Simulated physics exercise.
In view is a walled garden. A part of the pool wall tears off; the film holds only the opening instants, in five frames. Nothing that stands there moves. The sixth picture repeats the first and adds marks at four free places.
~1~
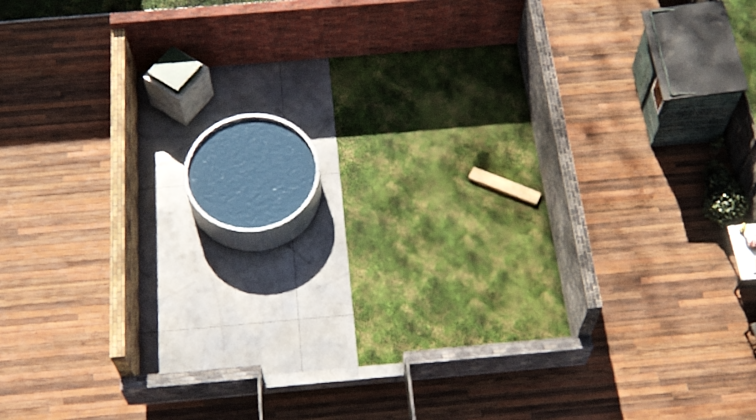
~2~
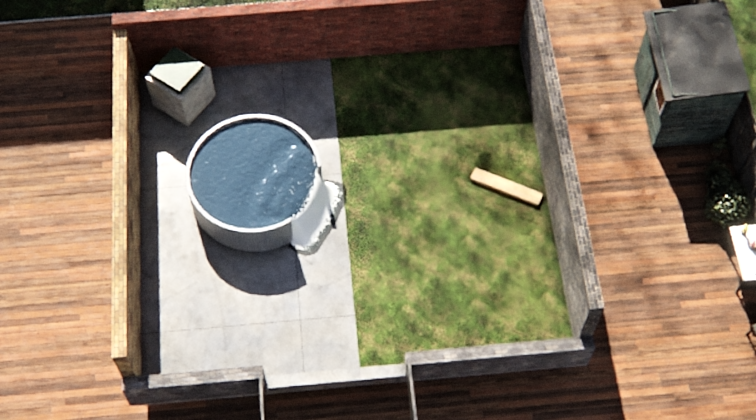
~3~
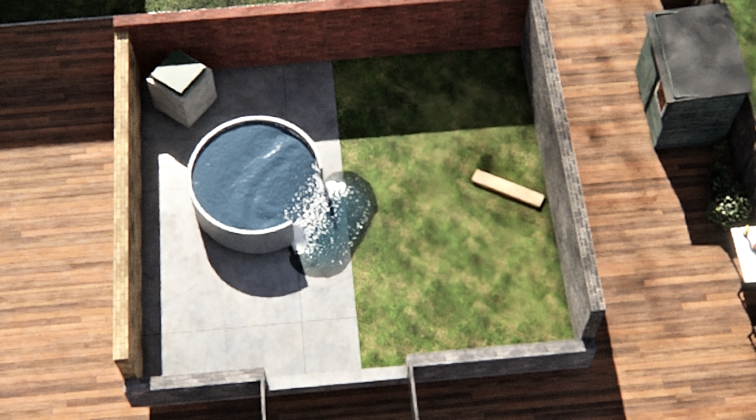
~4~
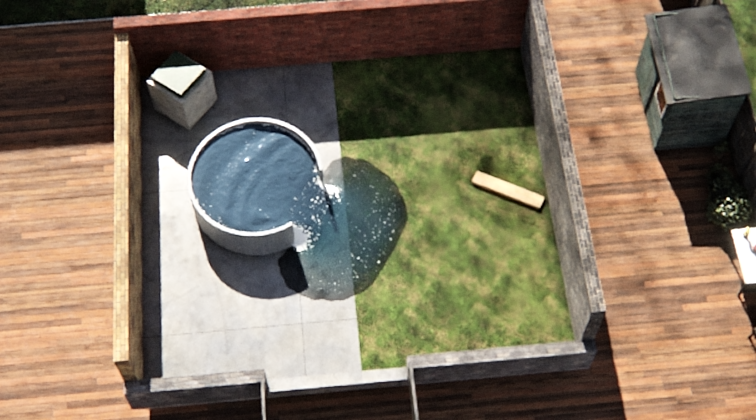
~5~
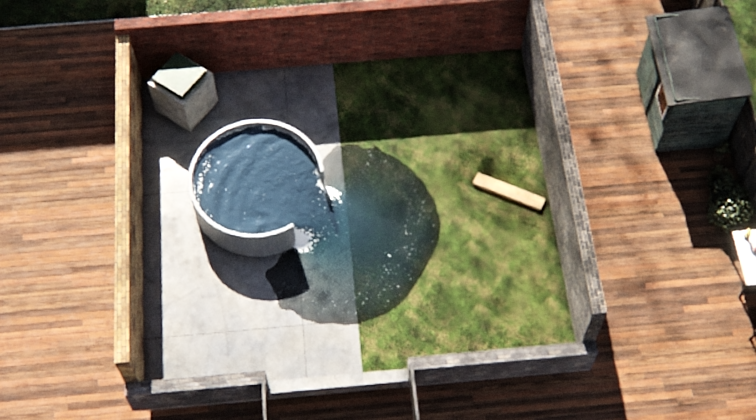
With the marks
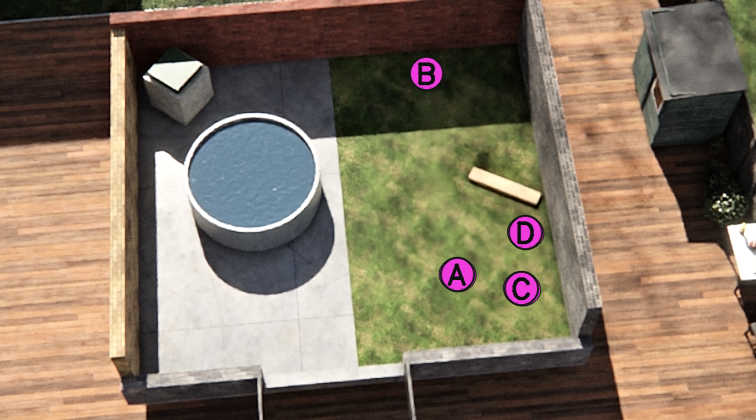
Round pool in a walled garden bursting open on its right side, water gushing out and spreading across paving and grass.
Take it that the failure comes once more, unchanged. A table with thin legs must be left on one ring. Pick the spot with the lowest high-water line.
Use spot B.
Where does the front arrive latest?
That is spot B.
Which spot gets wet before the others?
That is spot A.
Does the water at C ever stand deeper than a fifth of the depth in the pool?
Yes, it does.
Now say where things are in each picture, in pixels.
The first picture shows pool full, its middle at (252, 173); open gate at (333, 361).
In the second picture, 1 % of the ground under water, visible out to (337, 186).
In the third picture, 5 % of the ground under water, visible out to (333, 270).
In the fourth picture, 9 % of the ground under water, visible out to (355, 291).
In the fifth picture, 16 % of the ground under water, visible out to (435, 228).
In magenta, A at (457, 274); B at (426, 73); C at (521, 288); D at (525, 232).
For spot A, the water peaks at about 33 % of the depth that stood in the pool.
For spot B, the water peaks at about 12 % of the depth that stood in the pool.
For spot C, the water peaks at about 40 % of the depth that stood in the pool.
For spot D, the water peaks at about 29 % of the depth that stood in the pool.
